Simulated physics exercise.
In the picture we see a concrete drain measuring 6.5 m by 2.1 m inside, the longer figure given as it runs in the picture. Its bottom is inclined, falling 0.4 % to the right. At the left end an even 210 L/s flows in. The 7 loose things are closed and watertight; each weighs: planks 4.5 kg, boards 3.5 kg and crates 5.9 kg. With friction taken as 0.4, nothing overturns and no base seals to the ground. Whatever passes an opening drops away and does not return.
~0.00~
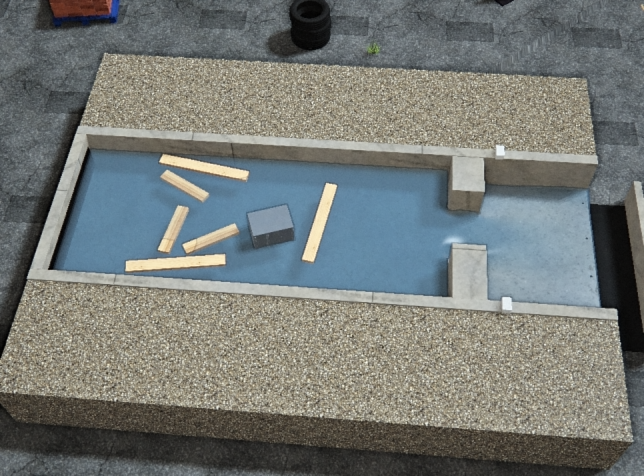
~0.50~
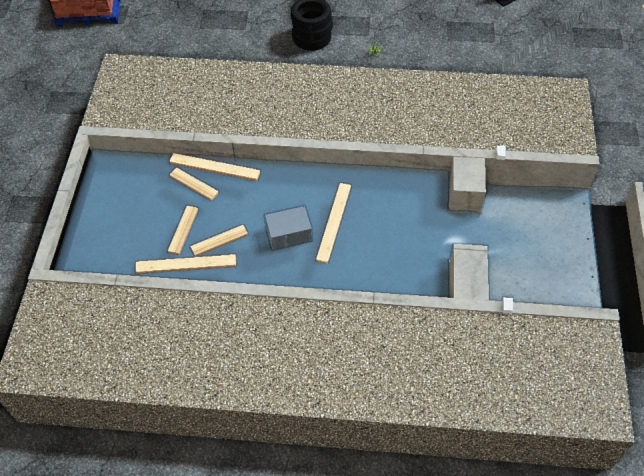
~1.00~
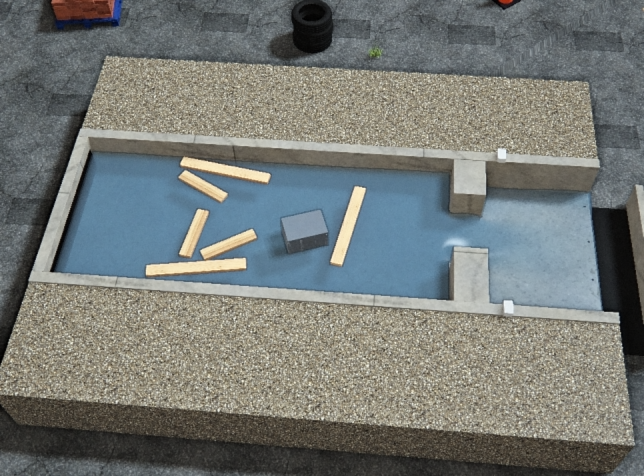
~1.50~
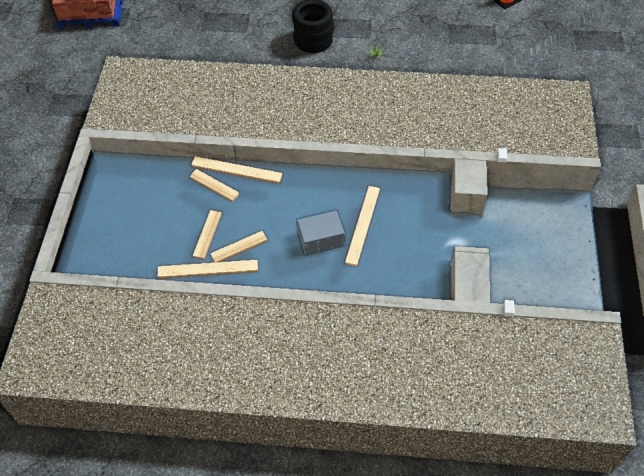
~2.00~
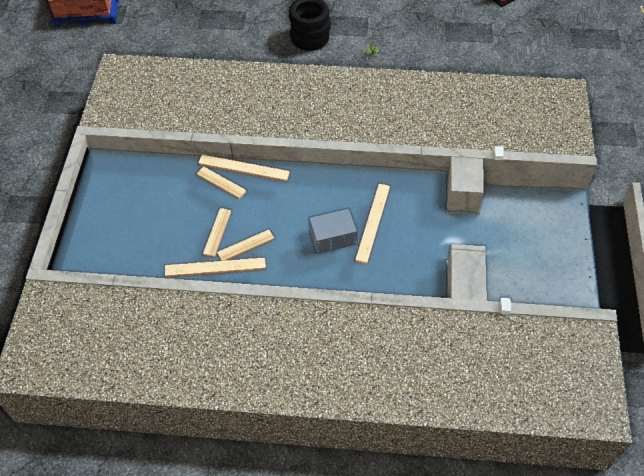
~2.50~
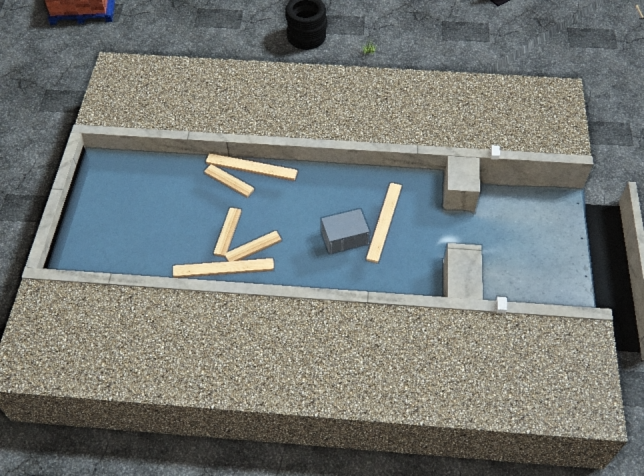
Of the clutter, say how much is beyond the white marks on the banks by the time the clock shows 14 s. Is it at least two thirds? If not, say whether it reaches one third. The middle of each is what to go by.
I'd say a small slice, under a third.
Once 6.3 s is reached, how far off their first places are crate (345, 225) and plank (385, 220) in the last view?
200 cm; 150 cm.
After 3.5 s 0 of 7 are over the mark; 7 afloat.
After 6.3 s 0 of 7 are over the mark; 7 afloat.
After 10.0 s 0 of 7 are over the mark; 7 afloat.
After 14.0 s 0 of 7 are over the mark; 7 afloat.
